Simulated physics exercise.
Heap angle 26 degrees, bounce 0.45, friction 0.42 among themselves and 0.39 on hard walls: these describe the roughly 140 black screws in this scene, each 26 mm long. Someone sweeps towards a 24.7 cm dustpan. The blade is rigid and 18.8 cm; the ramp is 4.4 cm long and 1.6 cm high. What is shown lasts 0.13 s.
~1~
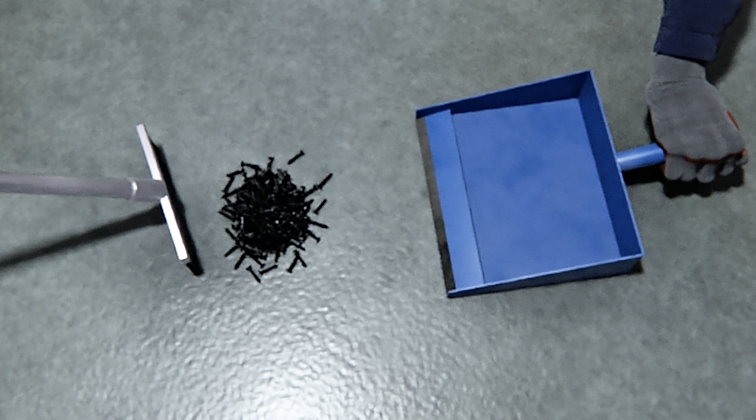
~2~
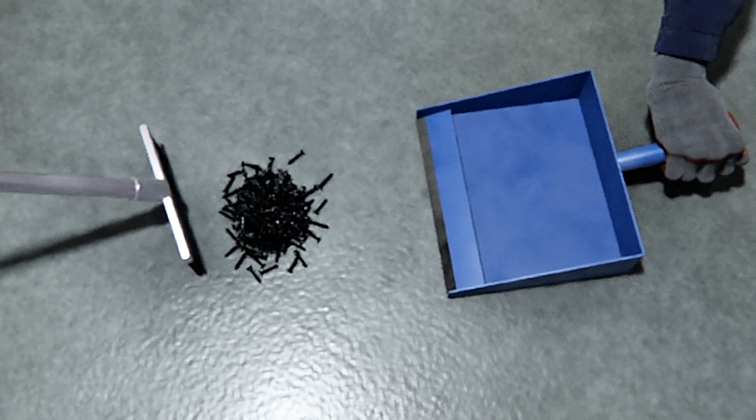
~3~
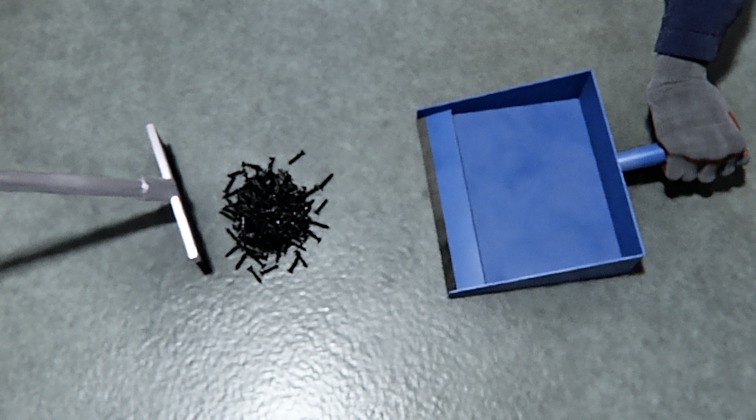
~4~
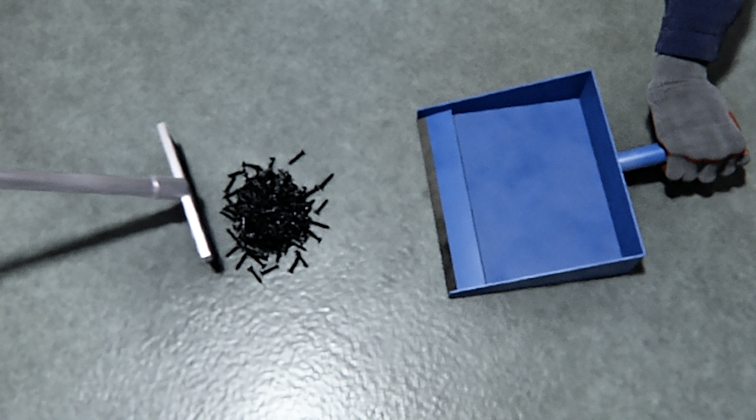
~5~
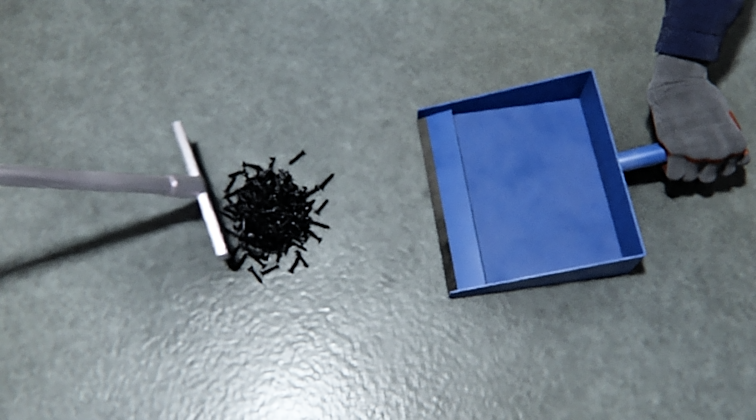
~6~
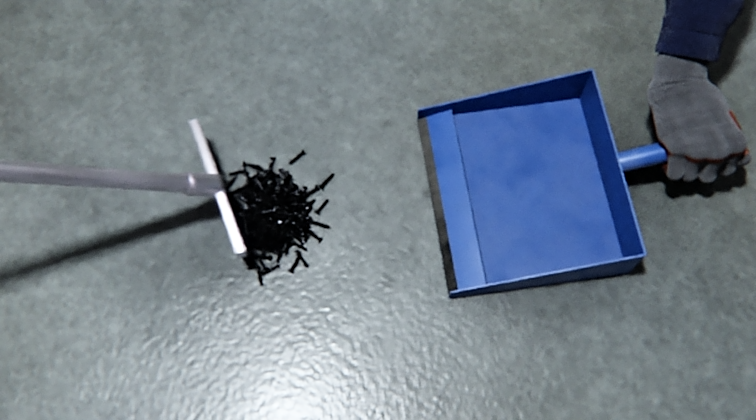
Pale squeegee-like blade sliding right across a grey floor into a pile of black screws while a gloved hand holds a blue dustpan.
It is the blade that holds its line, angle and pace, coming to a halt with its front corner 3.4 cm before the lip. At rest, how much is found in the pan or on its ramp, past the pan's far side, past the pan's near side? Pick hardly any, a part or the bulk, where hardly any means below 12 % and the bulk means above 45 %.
In the pan or on its ramp: A part; past the pan's far side: Hardly any; past the pan's near side: Hardly any.
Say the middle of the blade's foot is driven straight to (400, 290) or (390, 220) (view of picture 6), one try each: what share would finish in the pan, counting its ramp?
Roughly 5 per cent for the first try and 30 per cent for the second.
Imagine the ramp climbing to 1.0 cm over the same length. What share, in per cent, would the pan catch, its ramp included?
About 35 %.
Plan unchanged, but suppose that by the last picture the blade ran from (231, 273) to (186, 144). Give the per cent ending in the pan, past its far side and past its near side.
Pan 5; far 0; near 5.
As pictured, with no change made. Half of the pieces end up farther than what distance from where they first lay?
Roughly 20 cm.
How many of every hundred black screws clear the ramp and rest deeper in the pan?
Estimate: Close to 5 per cent of the total.
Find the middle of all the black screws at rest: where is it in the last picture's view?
Est. centre at rest: (423, 184) px.
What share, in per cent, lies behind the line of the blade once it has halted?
Around 5 per cent.
Then, 0.13 s after the last picture, middle of the blade 15 cm from the lip; 0 % over the lip, far side 0 %, near side 0 %.
Then, 0.22 s after the last picture, middle of the blade 8 cm from the lip; 0 % over the lip, far side 0 %, near side 0 %.
Then, 0.44 s after the last picture, middle of the blade 6 cm from the lip; 30 % over the lip, far side 5 %, near side 0 %.
In the end, pan 30 %, far side 5 %, near side 0 %, in front of the lip or behind the blade 60 %.
